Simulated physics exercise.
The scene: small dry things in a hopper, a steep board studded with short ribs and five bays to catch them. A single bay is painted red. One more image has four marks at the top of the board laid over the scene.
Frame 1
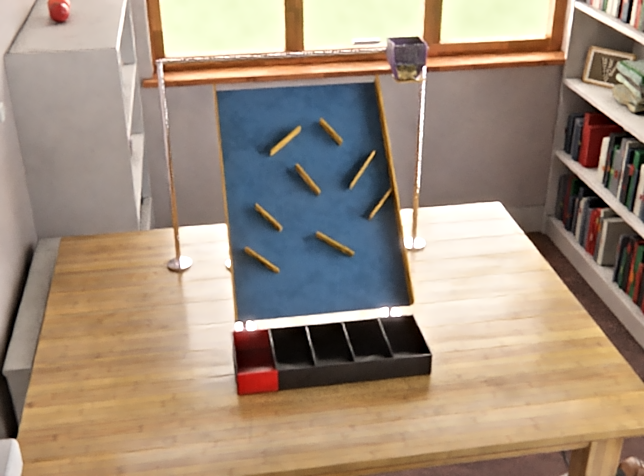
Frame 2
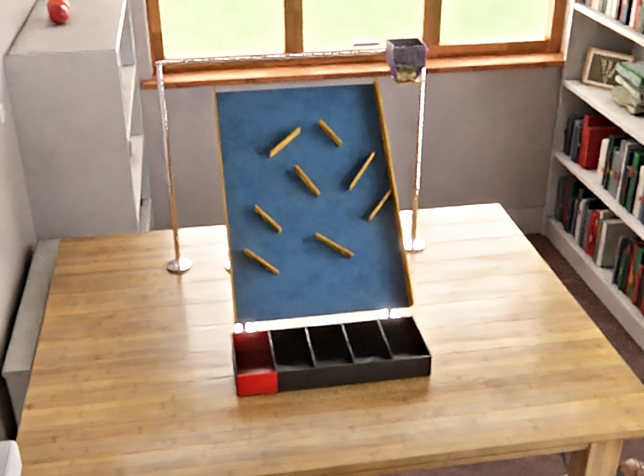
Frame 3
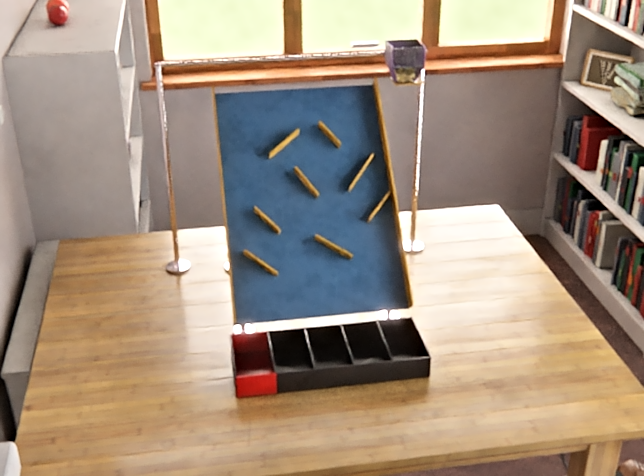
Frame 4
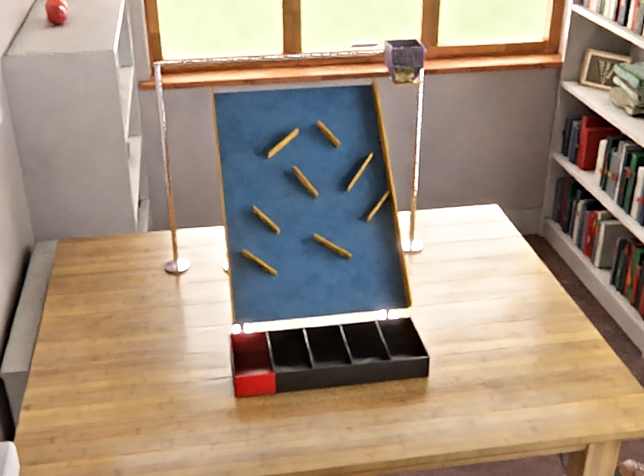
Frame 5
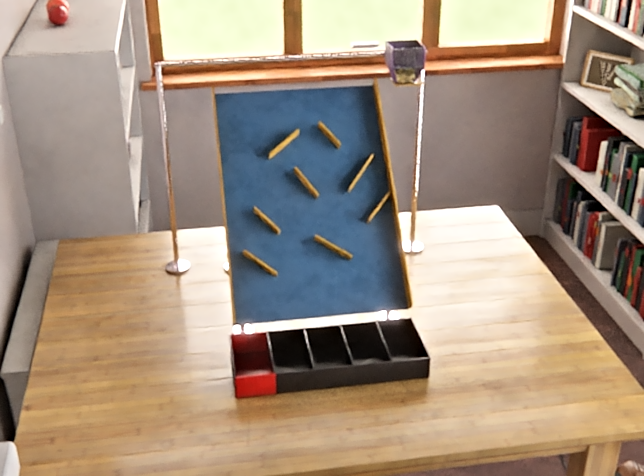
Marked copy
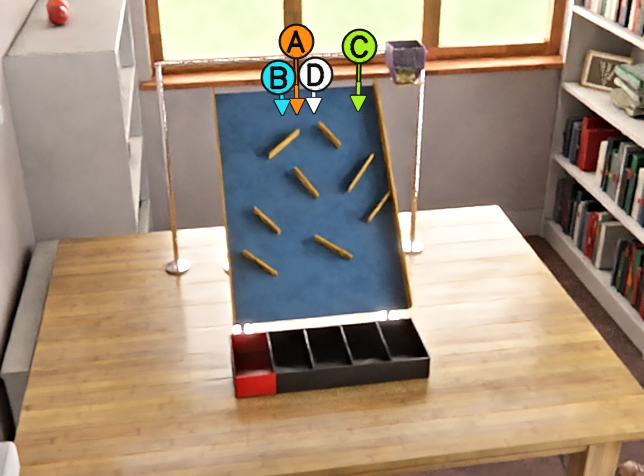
We see a steep blue board studded with short ribs on a wooden table, a small hopper above its upper right and five bays below, the leftmost red; apart from a very slight shift of the view, nothing moves.
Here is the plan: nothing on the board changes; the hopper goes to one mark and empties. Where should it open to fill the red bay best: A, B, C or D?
The best mark is B.
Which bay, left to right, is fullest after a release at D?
The fifth.
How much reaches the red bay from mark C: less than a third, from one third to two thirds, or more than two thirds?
Mark C gives less than a third.
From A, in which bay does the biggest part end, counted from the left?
It is the fifth one.
On the marked copy, mark A meets the board at (296, 108); mark B meets the board at (282, 109); mark C meets the board at (358, 105); mark D meets the board at (313, 107).
Choosing A, close to a third in the red bay, close to two thirds in other bays.
Choosing B, close to half in the red bay, close to half in other bays.
Choosing C, only a few in the red bay, all but a few in other bays, a small share held on the board.
Choosing D, only a few in the red bay, all but a few in other bays, only a few outside the box.
